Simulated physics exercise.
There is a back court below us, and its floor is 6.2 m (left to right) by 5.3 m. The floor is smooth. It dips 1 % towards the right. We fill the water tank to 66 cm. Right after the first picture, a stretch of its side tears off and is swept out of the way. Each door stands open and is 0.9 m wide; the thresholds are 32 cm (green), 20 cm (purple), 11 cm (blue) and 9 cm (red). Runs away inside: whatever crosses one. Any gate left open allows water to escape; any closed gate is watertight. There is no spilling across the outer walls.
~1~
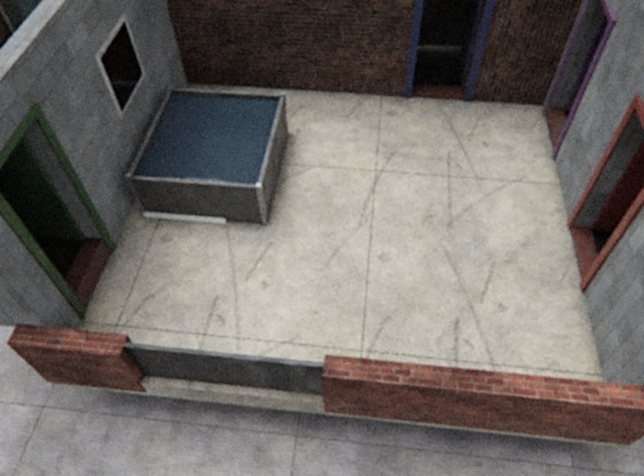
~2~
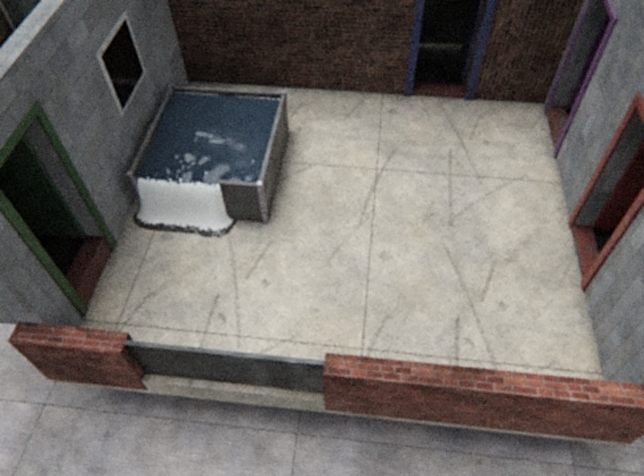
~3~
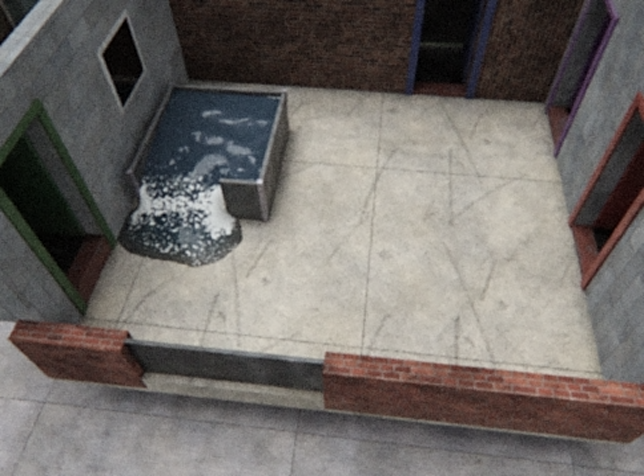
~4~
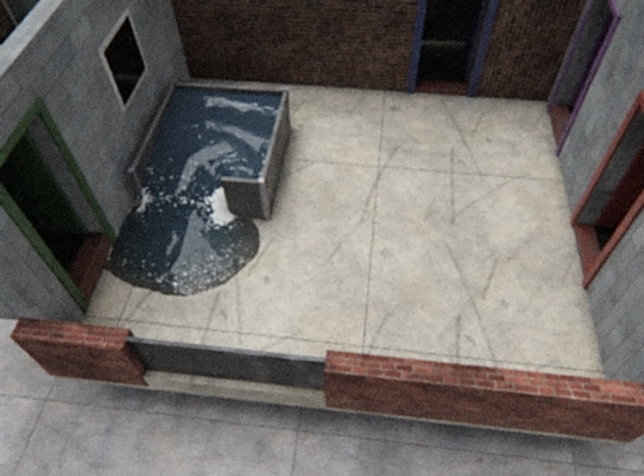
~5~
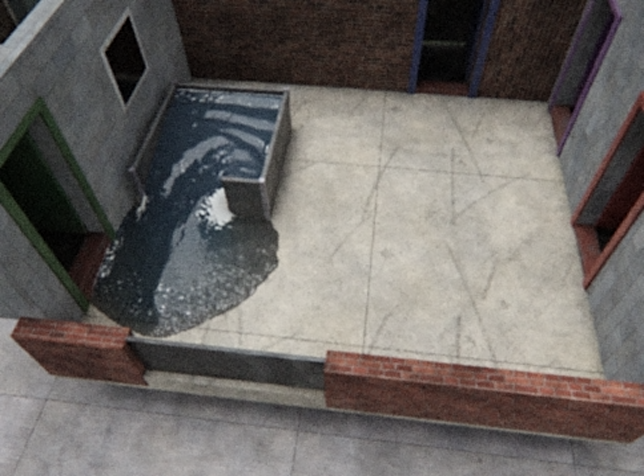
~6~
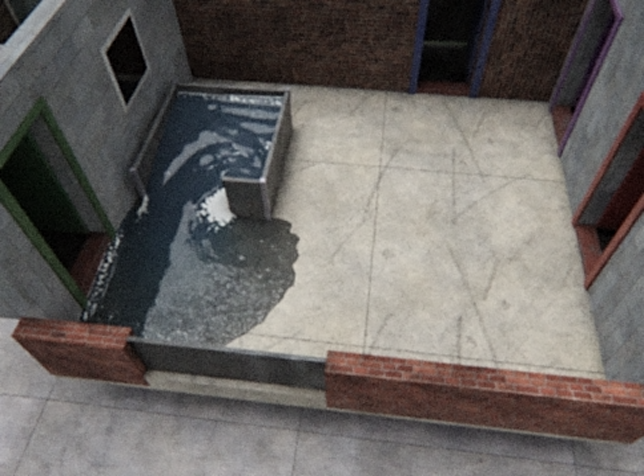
Water in the raised tank at the left of a walled court lies still, then bursts through a gap in its front side in a white, foaming sheet. It spreads over the pale floor as a dark, widening pool, passing the green-framed doorway and reaching the low front wall while the tank's surface ripples and sinks.
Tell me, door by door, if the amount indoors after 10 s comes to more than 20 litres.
Door by door: The green door lets in no more than 20 litres; the purple door lets in no more than 20 litres; the blue door lets in no more than 20 litres; the red door lets in more than 20 litres.
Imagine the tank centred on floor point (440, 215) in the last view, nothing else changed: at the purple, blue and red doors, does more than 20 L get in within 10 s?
Lab note: Vs limit, purple door limit held; blue door limit held; red door limit held.
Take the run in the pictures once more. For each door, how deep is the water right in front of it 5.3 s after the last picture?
Door by door in cm, green shows 12, purple shows 8, blue shows 4, red shows 14.
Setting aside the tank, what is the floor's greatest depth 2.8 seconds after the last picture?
About 27 cm at most.
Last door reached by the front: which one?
Door: Blue.
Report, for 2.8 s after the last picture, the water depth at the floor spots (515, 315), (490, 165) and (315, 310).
Depths: About 5, 0 and 10 centimetres.
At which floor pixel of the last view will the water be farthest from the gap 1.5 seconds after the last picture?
(505, 398).
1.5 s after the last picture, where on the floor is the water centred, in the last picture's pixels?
Its balance point sits around (205, 245).
Then, 0.7 s after the last picture water covers 20 % of the floor and is deepest (54 cm) near (71, 347); green door 25 cm at the sill, 0 L in, purple door not reached, blue door not reached, red door not reached.
Then, 1.5 s after the last picture water covers 25 % of the floor and is deepest (42 cm) near (106, 337); green door 27 cm at the sill, 1 L in, purple door not reached, blue door not reached, red door not reached.
Then, 2.8 s after the last picture water covers 55 % of the floor and is deepest (27 cm) near (607, 410); green door 20 cm at the sill, 3 L in, purple door not reached, blue door not reached, red door 8 cm at the sill, 0 L in.
Then, 5.3 s after the last picture water covers 70 % of the floor and is deepest (22 cm) near (545, 105); green door 12 cm at the sill, 3 L in, purple door 8 cm at the sill, 0 L in, blue door 4 cm at the sill, 0 L in, red door 14 cm at the sill, 51 L in.
Then, 9.3 s after the last picture water covers 95 % of the floor and is deepest (14 cm) near (547, 111); green door 5 cm at the sill, 3 L in, purple door 14 cm at the sill, 0 L in, blue door 10 cm at the sill, 0 L in, red door 10 cm at the sill, 76 L in.
